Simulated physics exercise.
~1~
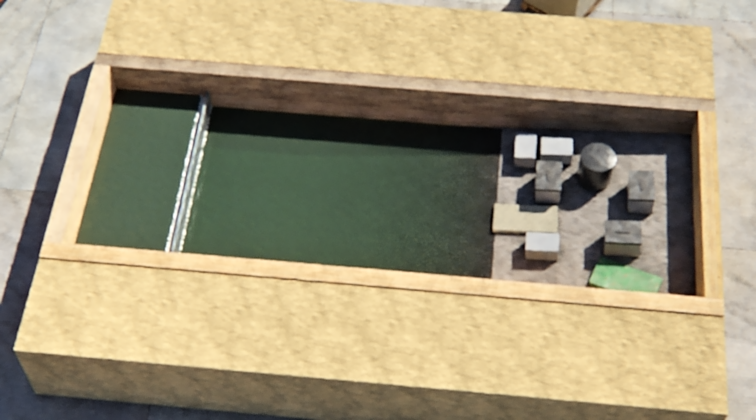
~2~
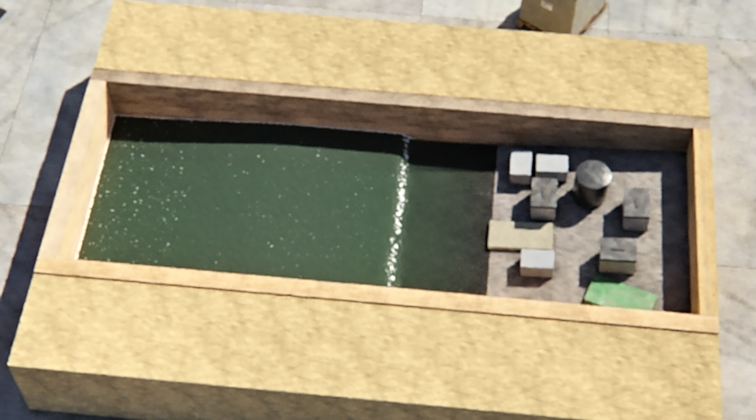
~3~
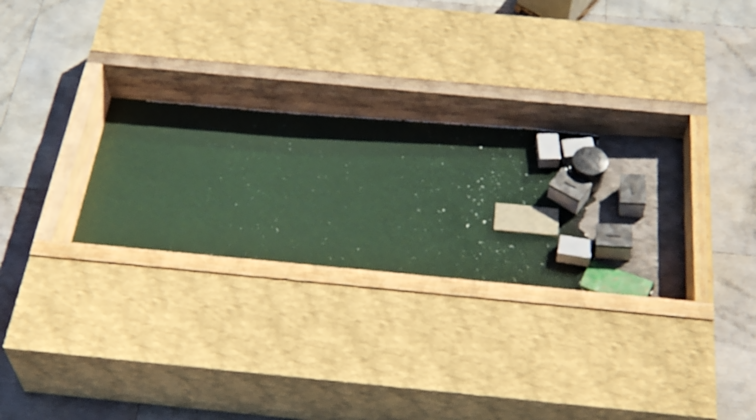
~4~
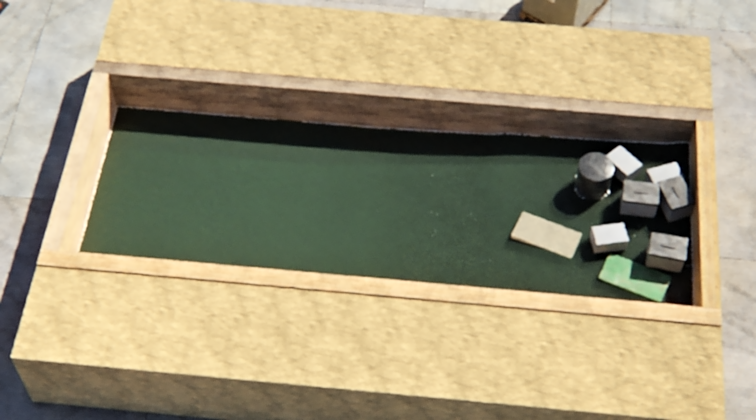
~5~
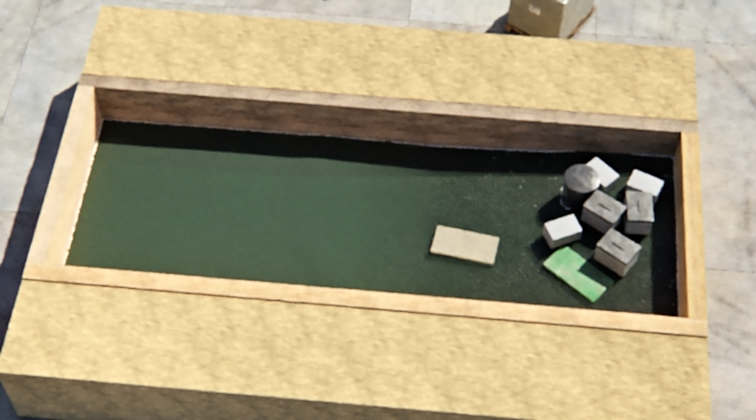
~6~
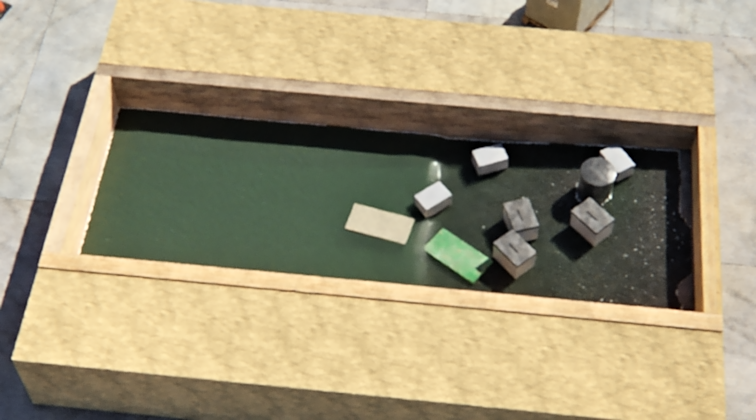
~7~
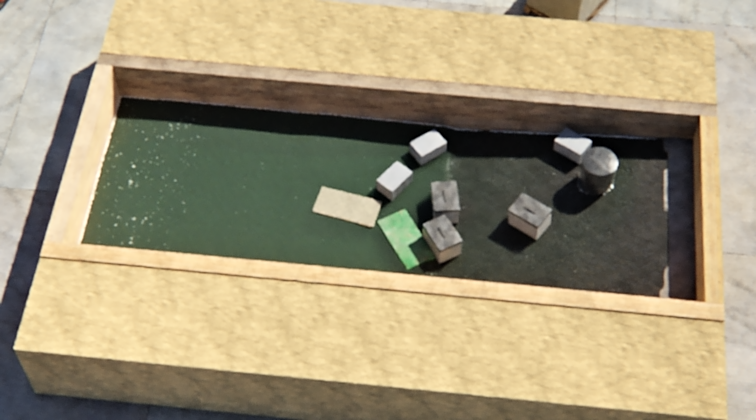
In a walled pool, a wave runs right, shoves the blocks, then carries most back left.
